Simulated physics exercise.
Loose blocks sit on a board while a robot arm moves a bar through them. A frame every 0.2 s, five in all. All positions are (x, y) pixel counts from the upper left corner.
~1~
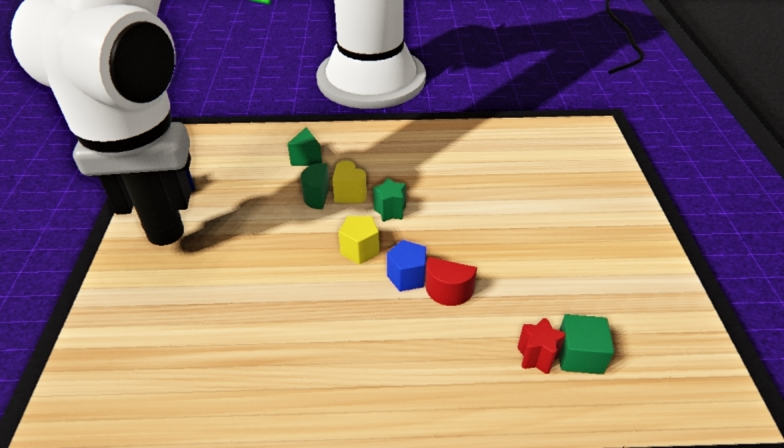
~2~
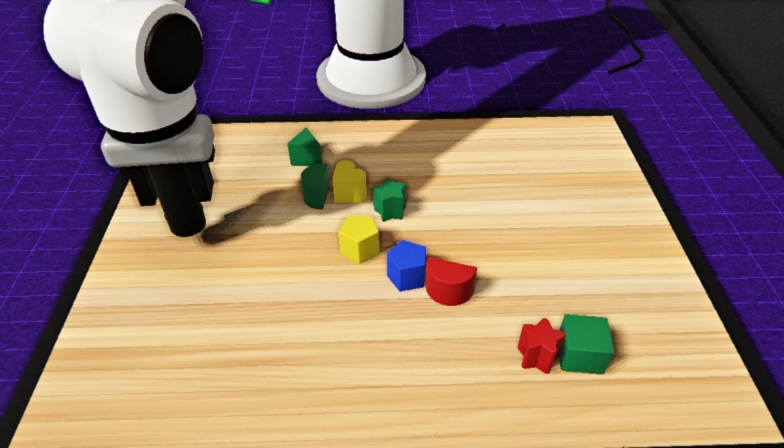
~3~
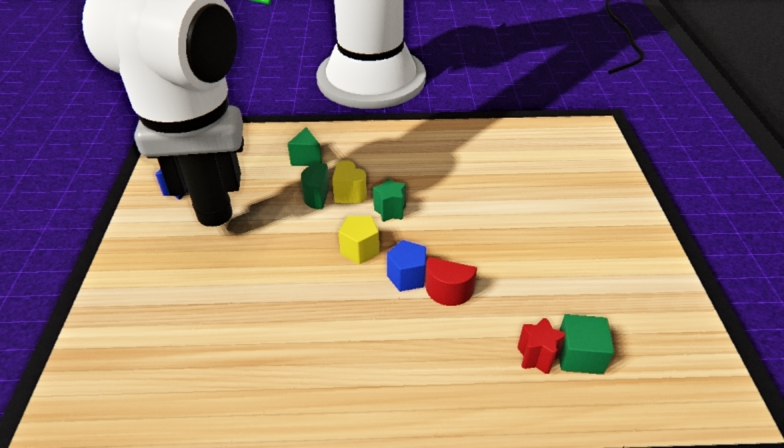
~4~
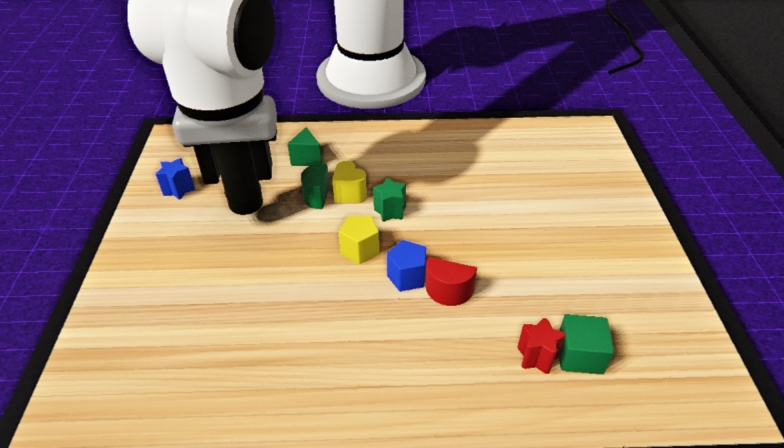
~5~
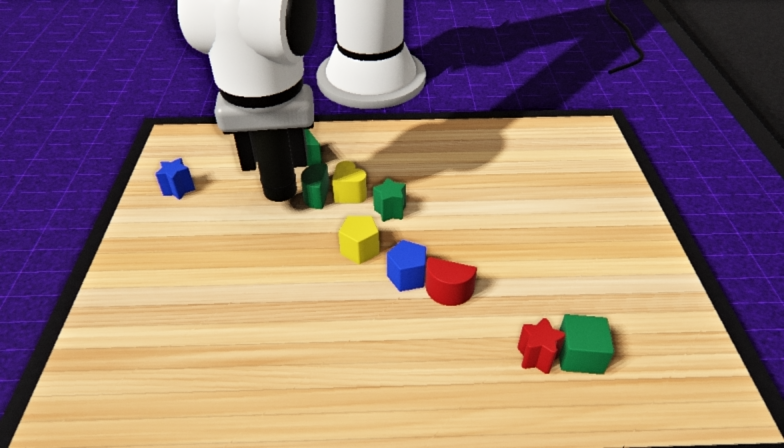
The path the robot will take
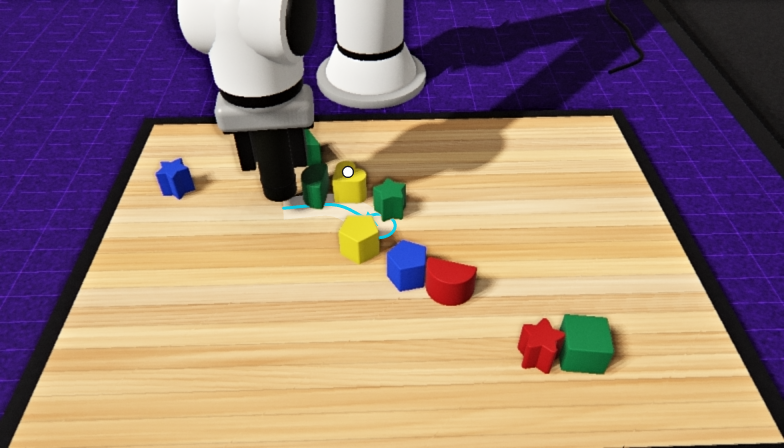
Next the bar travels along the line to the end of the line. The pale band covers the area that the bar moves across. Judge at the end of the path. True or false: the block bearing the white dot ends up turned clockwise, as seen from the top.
The statement is false.
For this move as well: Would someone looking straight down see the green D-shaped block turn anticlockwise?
I'd say yes.
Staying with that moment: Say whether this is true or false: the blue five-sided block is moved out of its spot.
The claim does not hold.
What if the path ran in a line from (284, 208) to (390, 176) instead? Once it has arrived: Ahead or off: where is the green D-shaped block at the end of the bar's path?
The bar will still be pushing it.
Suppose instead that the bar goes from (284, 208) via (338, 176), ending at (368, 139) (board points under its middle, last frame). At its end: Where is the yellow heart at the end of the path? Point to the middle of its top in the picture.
My prediction: (375, 168).
The drawn path runs from (284, 208) via (319, 205) and (351, 210), ending at (378, 226); the dot is on the yellow heart.
The first path, step by step. One third of the way, bar at (318, 188); green D-shaped block at (342, 169), turned 15° anticlockwise; yellow heart at (365, 168), turned 15° anticlockwise.
Two thirds of the way, bar at (351, 195); green D-shaped block at (361, 168), turned 35° anticlockwise; yellow heart at (383, 163), turned 35° anticlockwise.
At the end, bar at (378, 209); green D-shaped block at (361, 168), turned 35° anticlockwise; yellow heart at (383, 163), turned 35° anticlockwise; yellow five-sided block not moved; green star-shaped block at (399, 189), turned 15° anticlockwise; blue five-sided block not moved.
